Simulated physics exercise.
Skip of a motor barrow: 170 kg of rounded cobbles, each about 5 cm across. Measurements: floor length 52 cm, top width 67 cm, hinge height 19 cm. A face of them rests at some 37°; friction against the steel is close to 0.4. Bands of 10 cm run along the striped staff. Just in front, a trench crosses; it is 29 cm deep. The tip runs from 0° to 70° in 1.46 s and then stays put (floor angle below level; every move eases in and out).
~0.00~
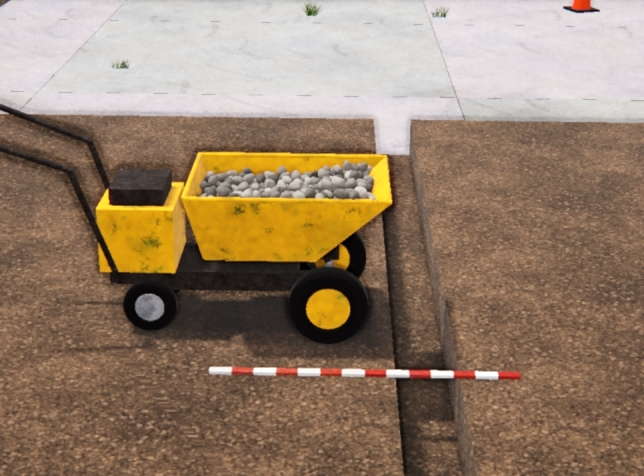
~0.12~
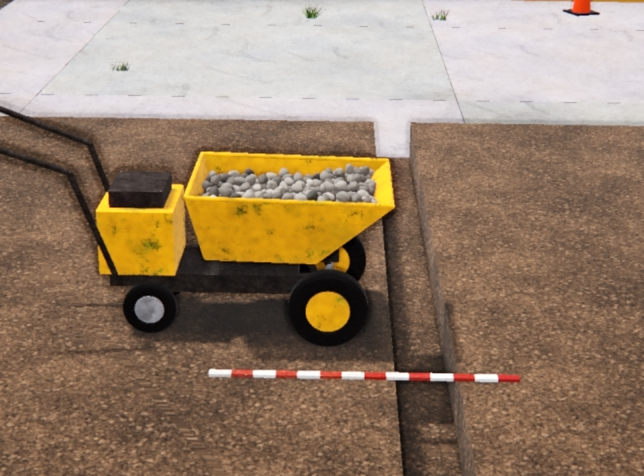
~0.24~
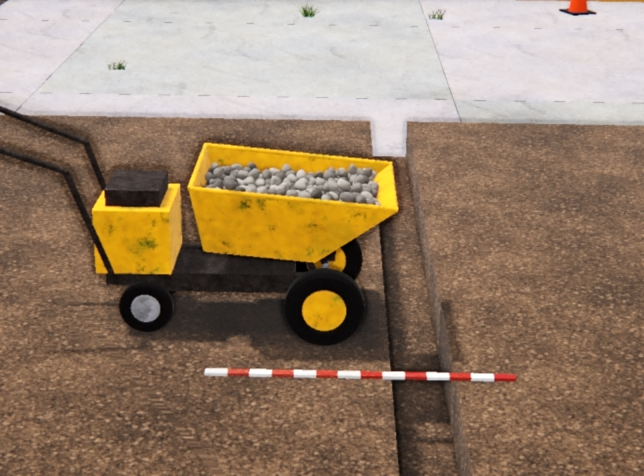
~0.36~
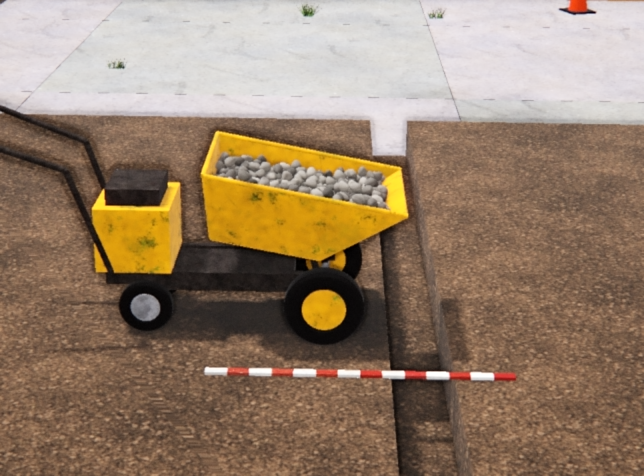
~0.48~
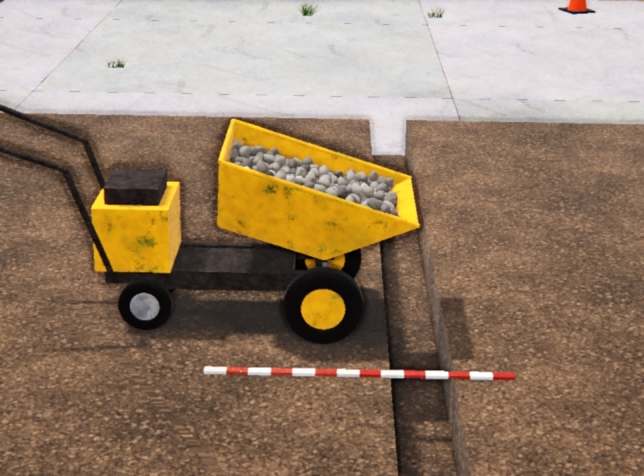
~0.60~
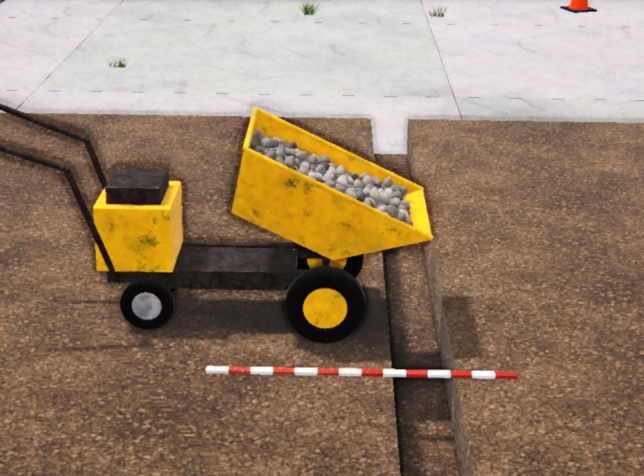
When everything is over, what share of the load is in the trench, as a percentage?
Close to 6 in a hundred.
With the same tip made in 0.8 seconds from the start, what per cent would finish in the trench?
That works out at about 0 in a hundred.
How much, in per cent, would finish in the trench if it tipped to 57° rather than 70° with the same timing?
In that case near 20 per cent.
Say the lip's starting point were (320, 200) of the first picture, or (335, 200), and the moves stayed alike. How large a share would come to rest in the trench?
Roughly 90 per cent, then 80 per cent.
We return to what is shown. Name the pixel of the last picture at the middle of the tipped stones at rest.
Their middle ends up near (505, 312).
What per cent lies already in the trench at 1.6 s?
By then, around 0 percent.
After 1.1 s the floor is at 59°; 99 % in the skip, 1 % past the trench; the foremost stones are at (461, 275).
After 1.6 s the floor is at 70°; 52 % in the skip, 47 % past the trench; the foremost stones are at (572, 320).
After 1.9 s the floor is at 70°; 24 % in the skip, 2 % in the trench, 75 % past the trench; the foremost stones are past the picture's edge.
After 3.9 s the floor is at 70°; 15 % in the skip, 6 % in the trench, 79 % past the trench; the foremost stones are past the picture's edge.
